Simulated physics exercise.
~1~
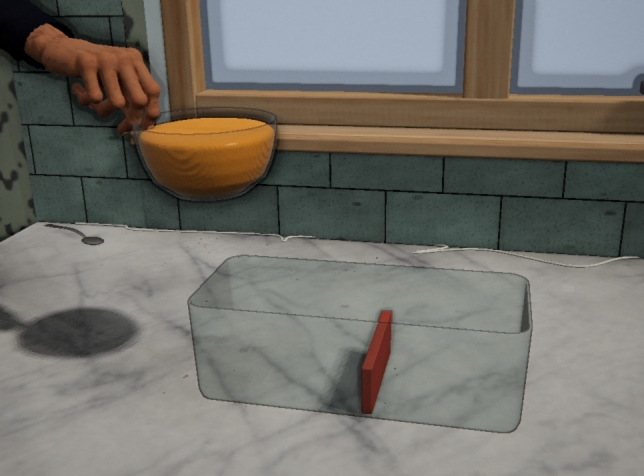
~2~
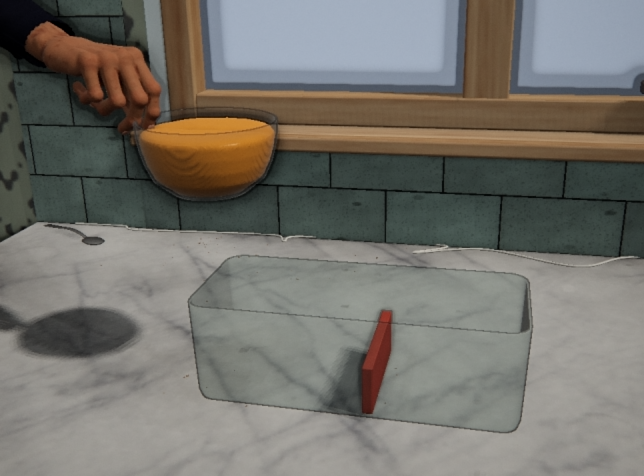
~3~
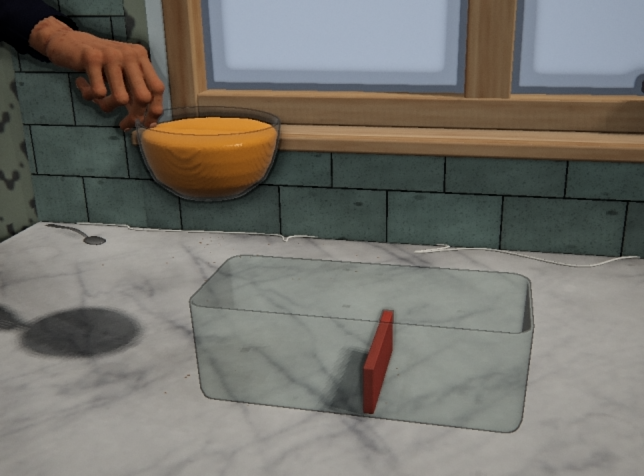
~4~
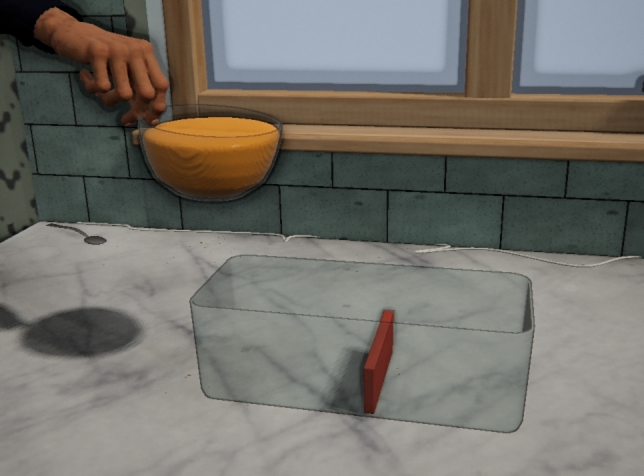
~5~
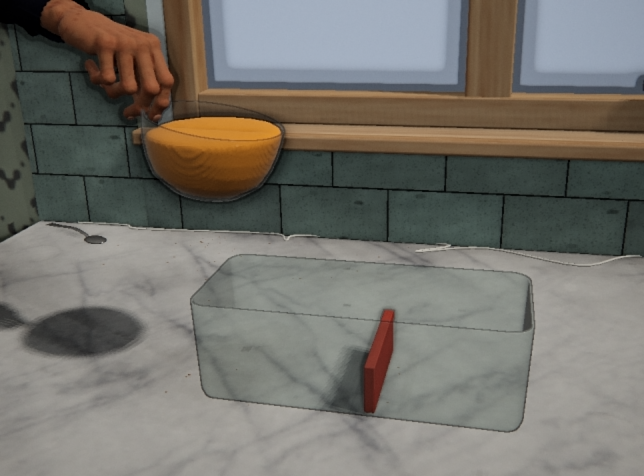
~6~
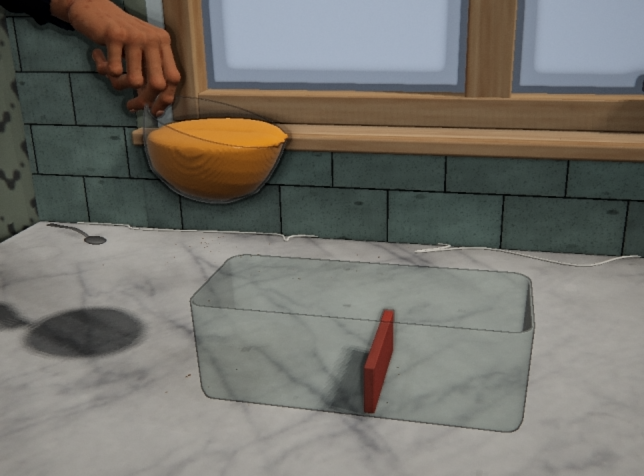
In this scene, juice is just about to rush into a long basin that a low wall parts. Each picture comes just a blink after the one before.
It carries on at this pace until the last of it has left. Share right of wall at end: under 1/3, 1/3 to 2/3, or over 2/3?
The share right of the wall fails to reach one third.
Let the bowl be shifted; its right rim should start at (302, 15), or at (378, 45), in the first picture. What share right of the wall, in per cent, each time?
About 65 % the first time, about 95 % the second.
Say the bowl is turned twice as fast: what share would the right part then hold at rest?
Some 10 per cent.
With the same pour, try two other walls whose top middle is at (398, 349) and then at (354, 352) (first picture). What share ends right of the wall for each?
5 %, then 45 %.
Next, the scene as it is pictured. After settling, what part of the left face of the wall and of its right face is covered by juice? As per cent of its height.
Once still, it is 50 % on the left and 0 % on the right.
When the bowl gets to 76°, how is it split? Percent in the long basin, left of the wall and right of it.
About 35 per cent left, 0 per cent right.
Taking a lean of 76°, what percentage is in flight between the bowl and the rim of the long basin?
Roughly 35 %.
A moment on, the bowl is tipped on its side and 32 per cent is still to pour, 34 is left of the wall and 1 right of it.
Next, the bowl is tipped right over and 0 per cent is still to pour, 95 is left of the wall and 2 right of it.
Then the bowl is tipped right over and 0 per cent is still to pour, 96 is left of the wall and 3 right of it.
Later the bowl is tipped right over and 0 per cent is still to pour, 96 is left of the wall and 3 right of it.
In the end 96 per cent lies left of the wall, 3 right of it and 1 outside.
